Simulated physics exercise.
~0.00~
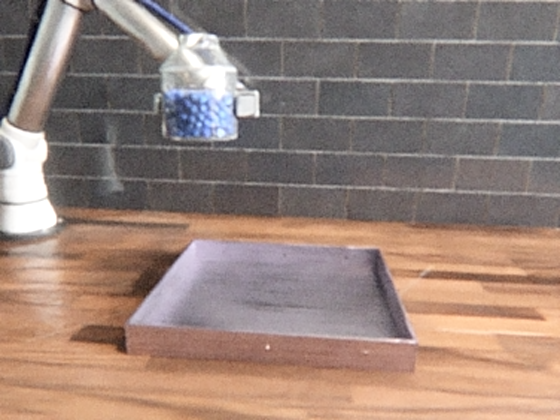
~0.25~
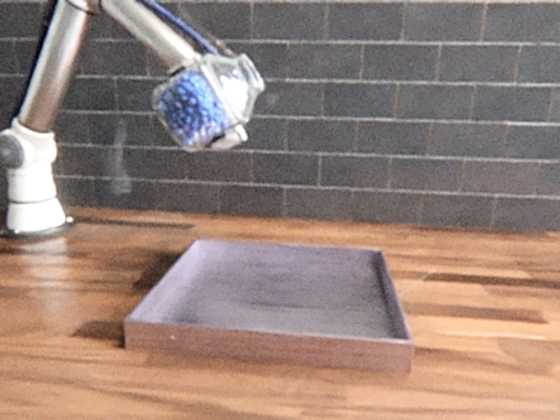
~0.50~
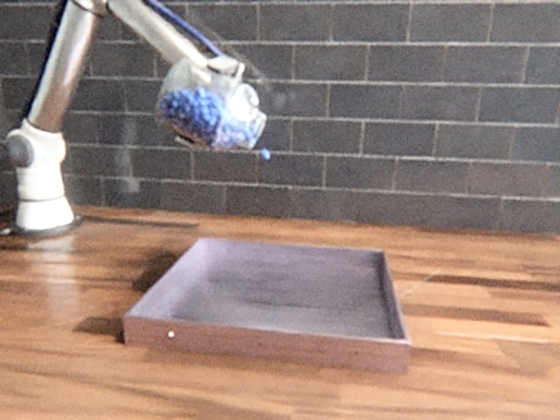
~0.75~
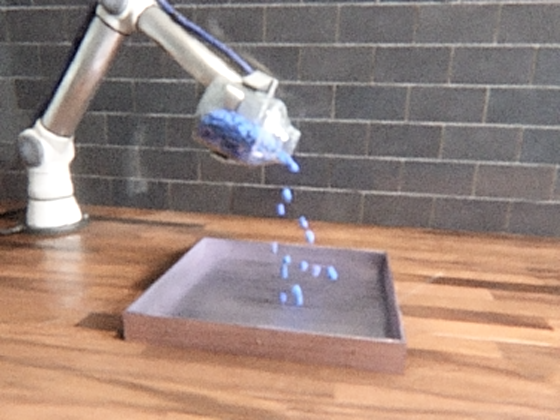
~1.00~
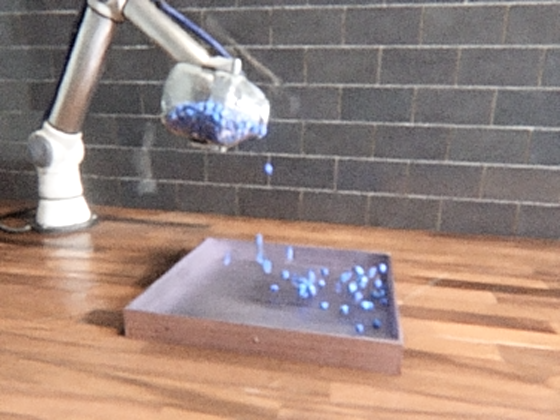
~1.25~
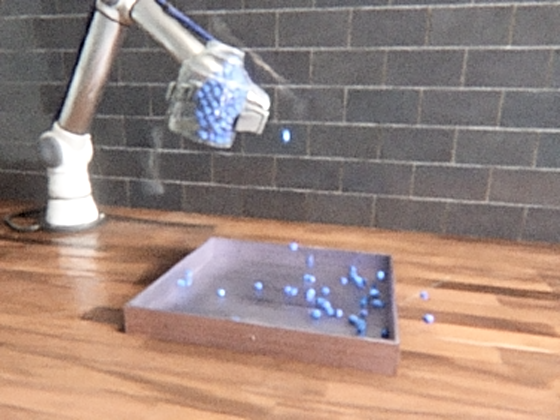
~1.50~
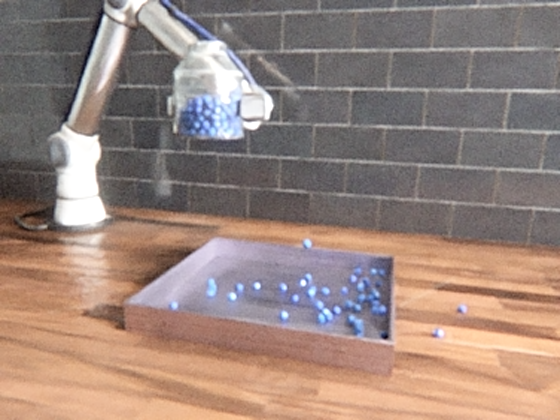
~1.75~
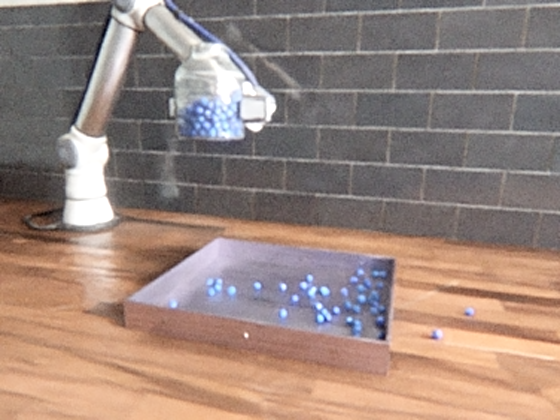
Robot arm tipping a clear jar and spilling some blue beads into a shallow tray, then righting it still mostly full.
